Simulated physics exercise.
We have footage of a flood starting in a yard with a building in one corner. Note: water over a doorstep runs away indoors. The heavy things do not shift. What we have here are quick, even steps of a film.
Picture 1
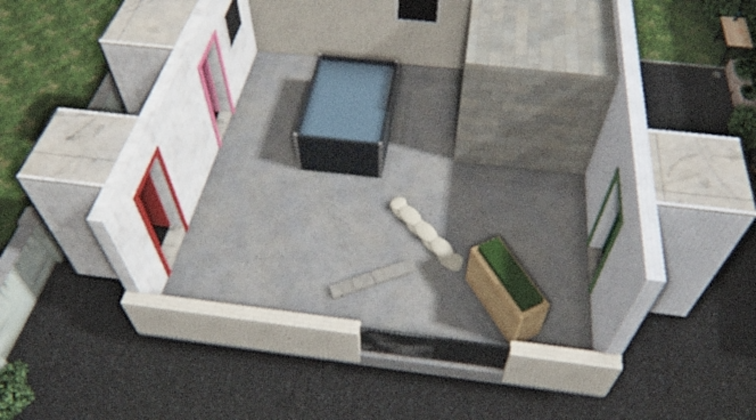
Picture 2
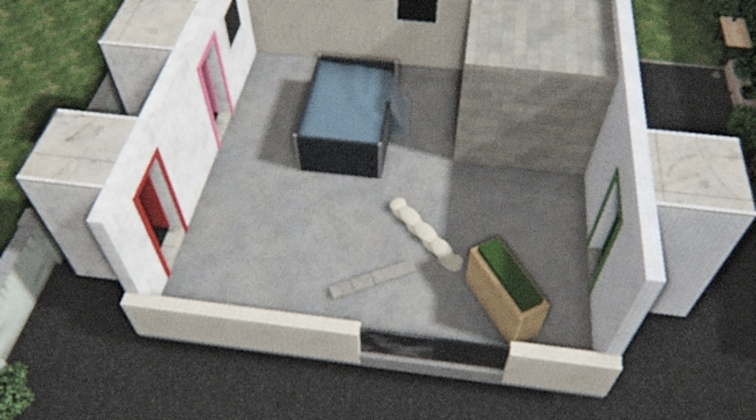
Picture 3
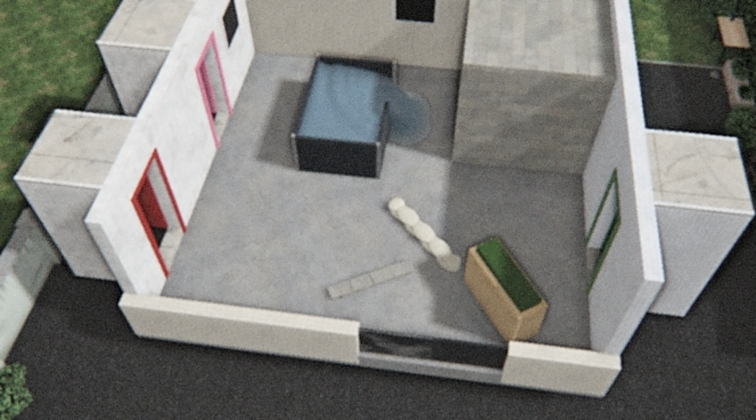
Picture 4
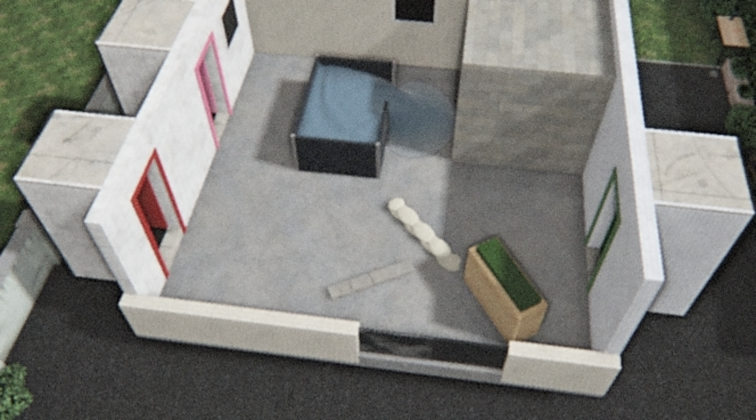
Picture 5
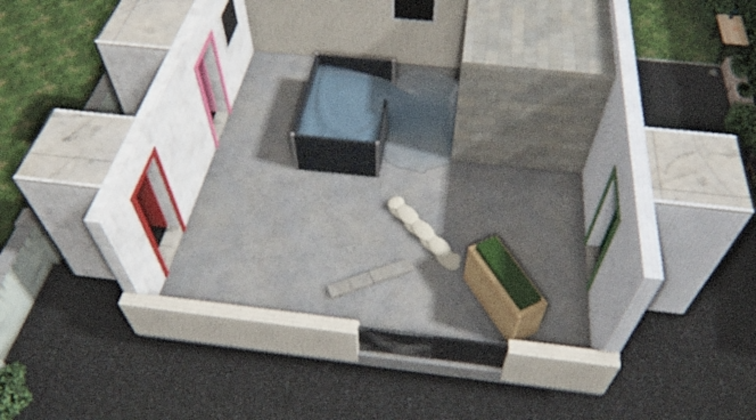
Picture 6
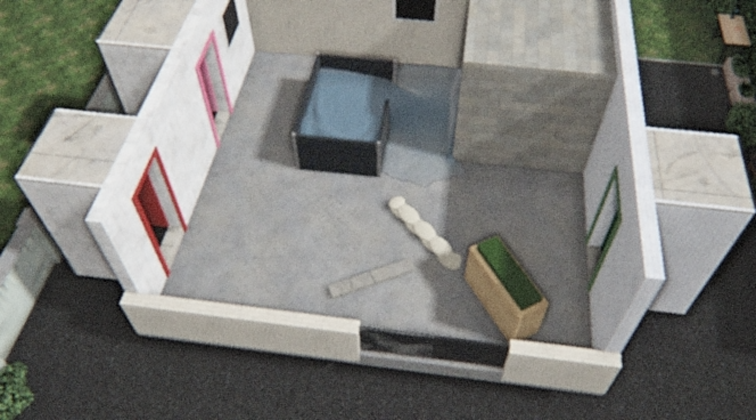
Water pours from a gap in the tank's right side and spreads across the yard floor to the building.
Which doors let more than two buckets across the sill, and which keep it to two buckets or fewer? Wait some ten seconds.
At the end, the green door surpasses two buckets, the pink door does not surpass two buckets, the red door does not surpass two buckets.
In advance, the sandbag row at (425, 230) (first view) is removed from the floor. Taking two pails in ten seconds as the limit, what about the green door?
Green door: Below.
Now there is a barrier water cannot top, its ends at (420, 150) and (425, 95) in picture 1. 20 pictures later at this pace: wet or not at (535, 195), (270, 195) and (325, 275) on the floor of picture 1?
Taking the points in order - unwetted, unwetted, wetted.
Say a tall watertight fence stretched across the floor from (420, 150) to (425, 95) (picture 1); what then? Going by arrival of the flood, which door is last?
The door marked red.
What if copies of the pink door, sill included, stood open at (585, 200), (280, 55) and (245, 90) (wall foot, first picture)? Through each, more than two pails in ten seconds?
First falls short, then tops the limit, then tops the limit.
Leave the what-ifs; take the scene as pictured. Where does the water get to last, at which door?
It's the one in red.
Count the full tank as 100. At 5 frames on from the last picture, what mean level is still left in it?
It works out to roughly 62 %.
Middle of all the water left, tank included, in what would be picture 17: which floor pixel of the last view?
Near pixel (388, 126).
A moment on, water covers 15 % of the floor; the green door not reached, the pink door not reached, the red door not reached.
Next, water covers 30 % of the floor; the green door not reached, the pink door not reached, the red door not reached.
Then, water covers 65 % of the floor; the green door under two buckets in, the pink door wet at the sill, nothing in, the red door not reached.
Later, water covers 90 % of the floor; the green door far over two buckets in, the pink door wet at the sill, nothing in, the red door wet at the sill, nothing in.
In the end, water covers 95 % of the floor; the green door far over two buckets in, the pink door under two buckets in, the red door wet at the sill, nothing in.
